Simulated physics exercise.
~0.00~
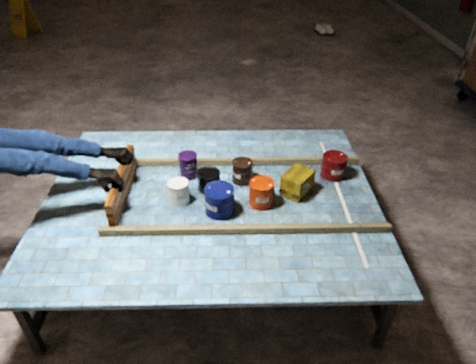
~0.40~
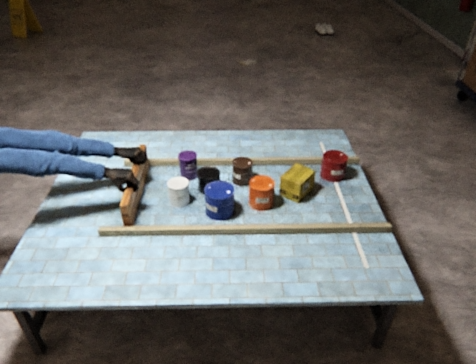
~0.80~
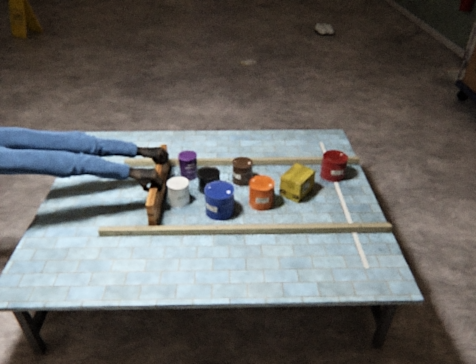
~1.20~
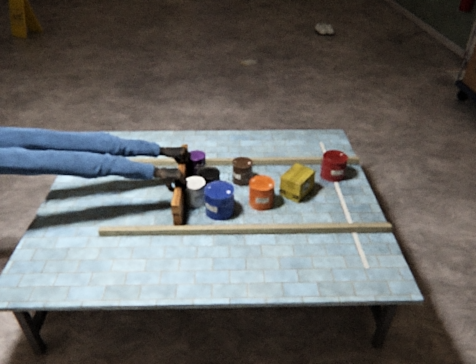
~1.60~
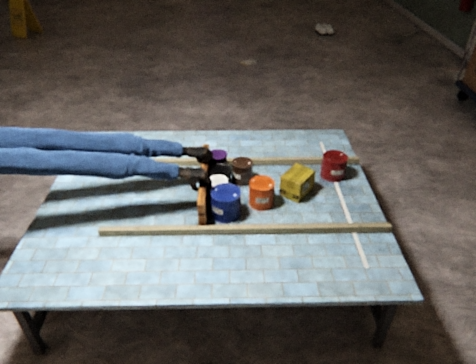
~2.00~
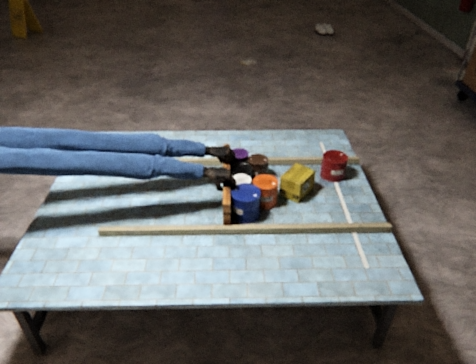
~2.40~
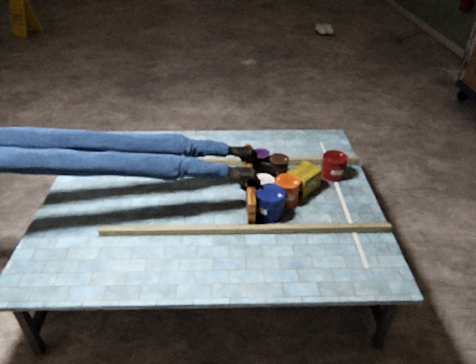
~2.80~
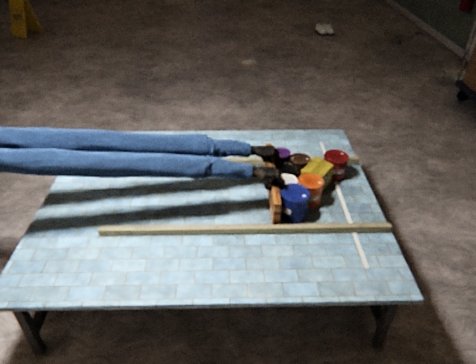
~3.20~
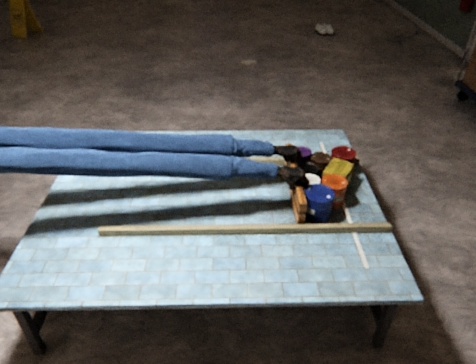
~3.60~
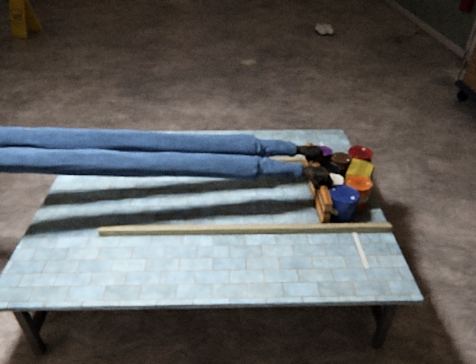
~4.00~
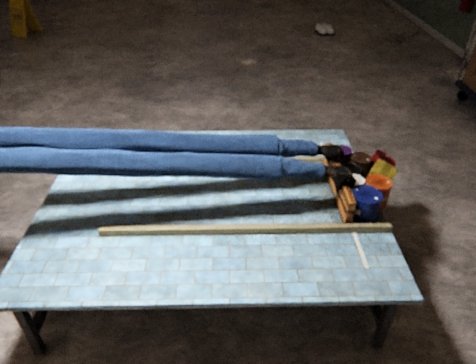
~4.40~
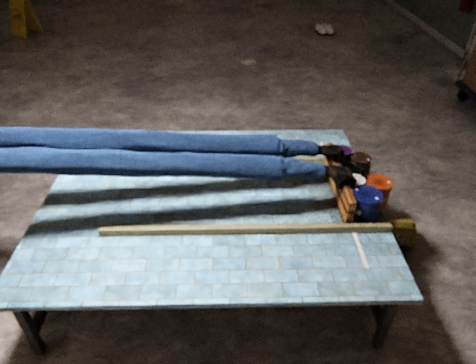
On a pale blue tiled platform in a dim, grey-floored room, seen from above at a fixed angle, a cluster of small containers stands between two wooden strips. White, purple, black, blue, brown and orange cans sit left and centre, with a yellow parcel and a red can nearer a white tape line at right. Two blue-sleeved arms with dark gloves push a wooden plank rightward from the left. It gathers the nearer cans, then packs everything together and drives the group across the tape. The plank stops near the right edge as the red can and yellow parcel drop off, leaving the others crowded there.
